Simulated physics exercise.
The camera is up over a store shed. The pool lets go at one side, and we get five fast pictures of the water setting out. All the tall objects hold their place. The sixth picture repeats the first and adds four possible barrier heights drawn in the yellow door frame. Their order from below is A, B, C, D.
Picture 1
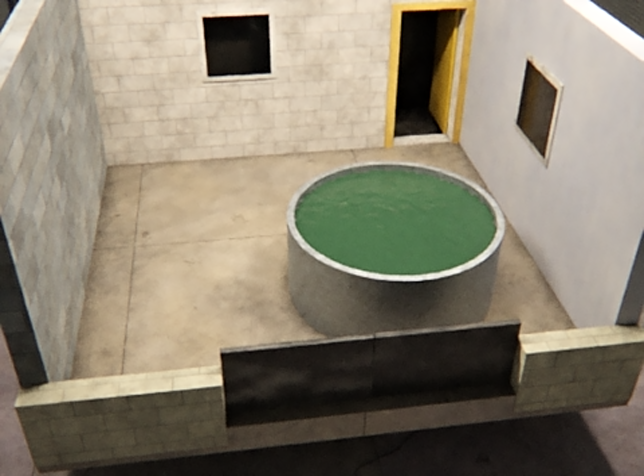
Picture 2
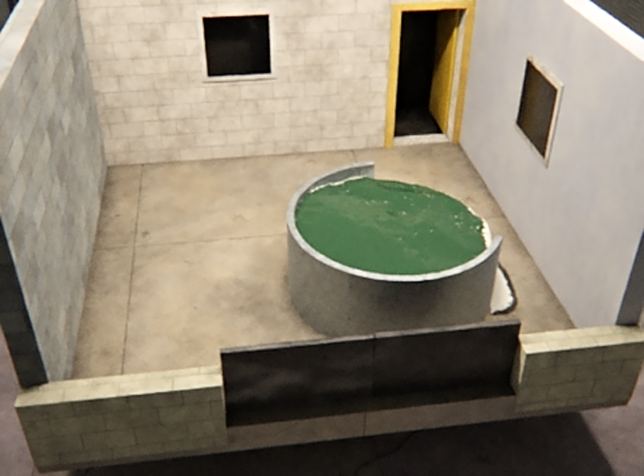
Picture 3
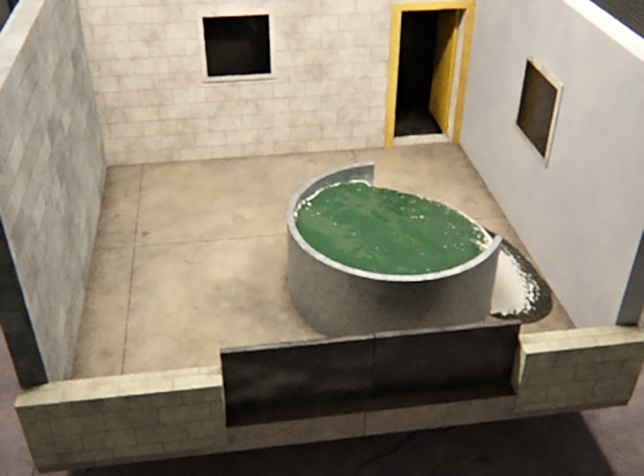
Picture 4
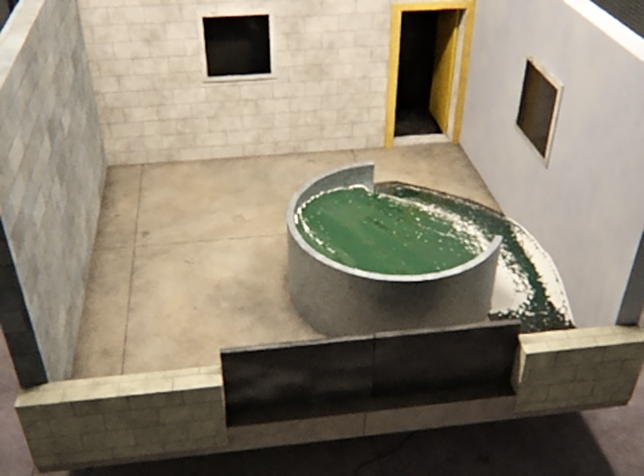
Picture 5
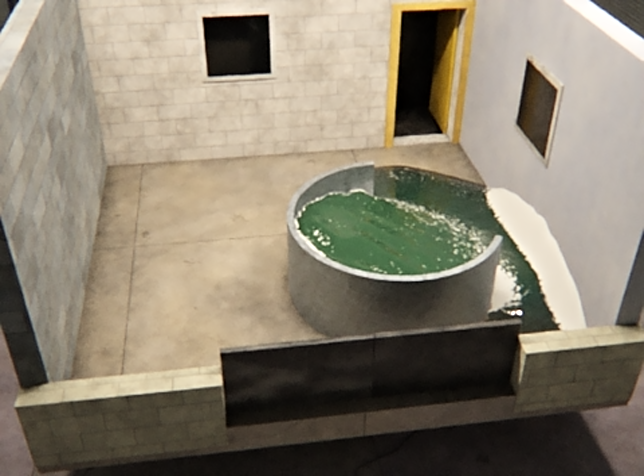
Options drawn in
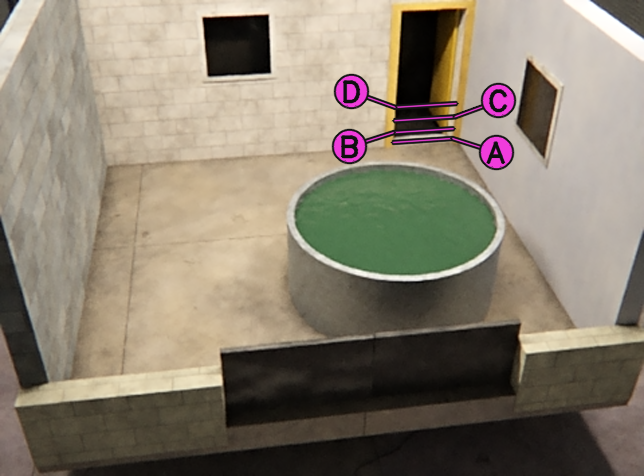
In a pale-walled shed with a yellow doorway, part of a round pool's wall disappeared, and green water poured out the open side, spreading foam across the floor to the right-hand wall.
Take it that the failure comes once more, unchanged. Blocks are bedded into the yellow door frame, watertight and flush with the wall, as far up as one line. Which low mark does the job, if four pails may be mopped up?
D is the one.
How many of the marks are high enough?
One of the four.
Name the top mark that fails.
It is C.
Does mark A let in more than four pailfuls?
Yes.
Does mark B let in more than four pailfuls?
Yes, it does.
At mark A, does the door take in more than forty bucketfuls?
Yes.
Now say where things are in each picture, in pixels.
Water in the pool at rest, its middle at (394, 220); foot of the yellow doorway at (422, 144); shut gate at (373, 346).
Water covers 3 % of the ground and shows as far out as (493, 294).
Water covers 8 % of the ground and shows as far out as (535, 313).
Water covers 15 % of the ground and shows as far out as (556, 299).
Water covers 22 % of the ground and shows as far out as (392, 169).
On the marked copy, A at (422, 140); B at (423, 130); C at (424, 118); D at (425, 105); from the bottom up A, B, C, D.
With A, dozens of bucketfuls pour in.
With B, dozens of bucketfuls pour in.
With C, about 14 bucketfuls get in.
With D, a bucket or two gets in.
